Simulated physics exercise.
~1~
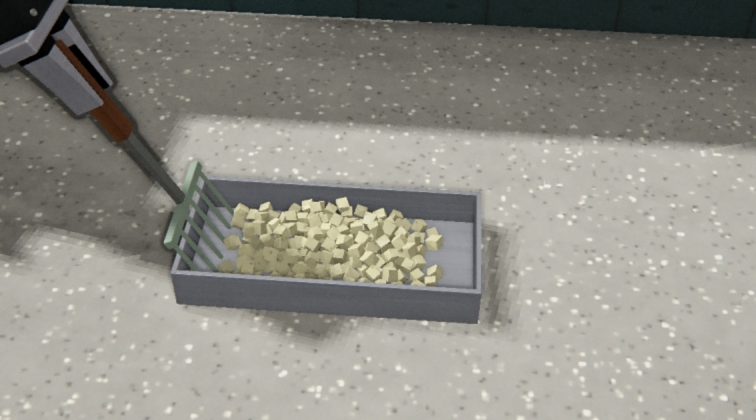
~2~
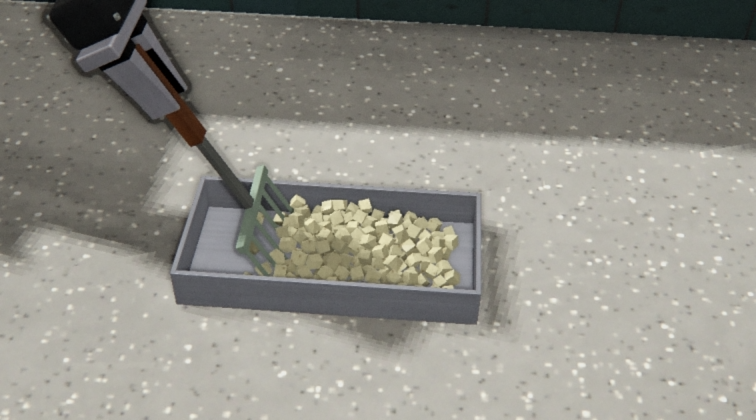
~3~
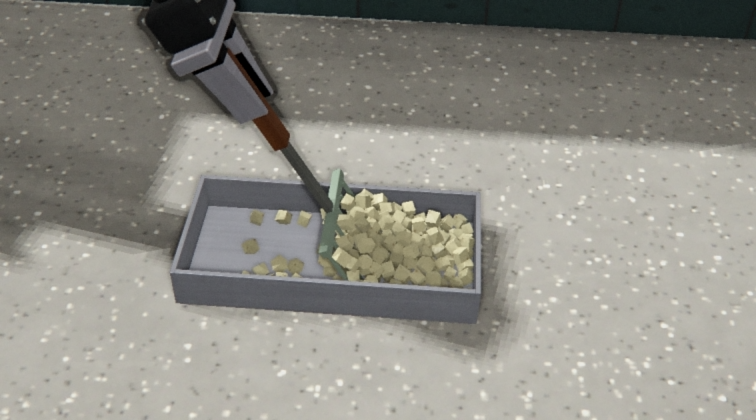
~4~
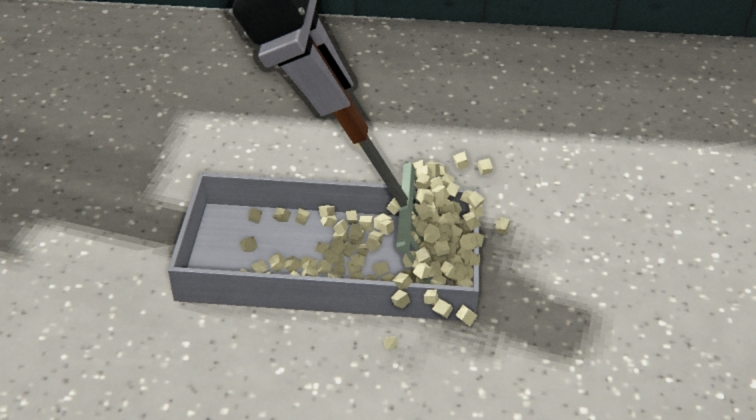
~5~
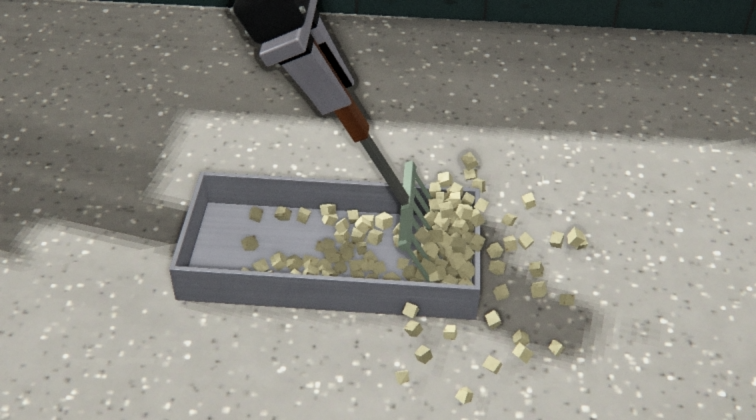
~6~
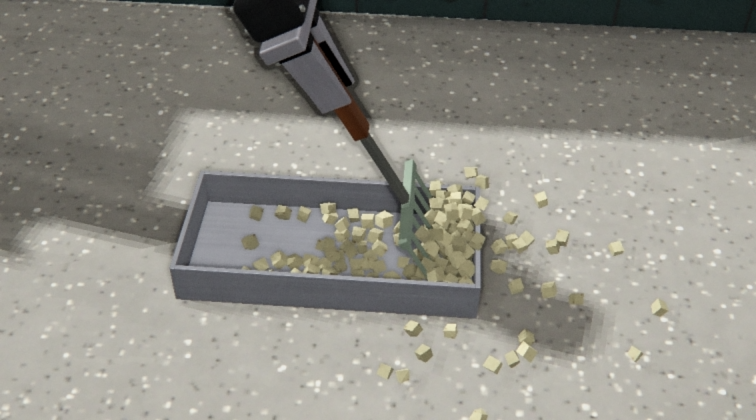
A robot arm sweeps a green fork rightward through a grey tray of pale yellow cubes, heaping them against the right end until some spill over the rim. The fork then stops, and cubes scatter across the speckled surface while most remain in the tray.
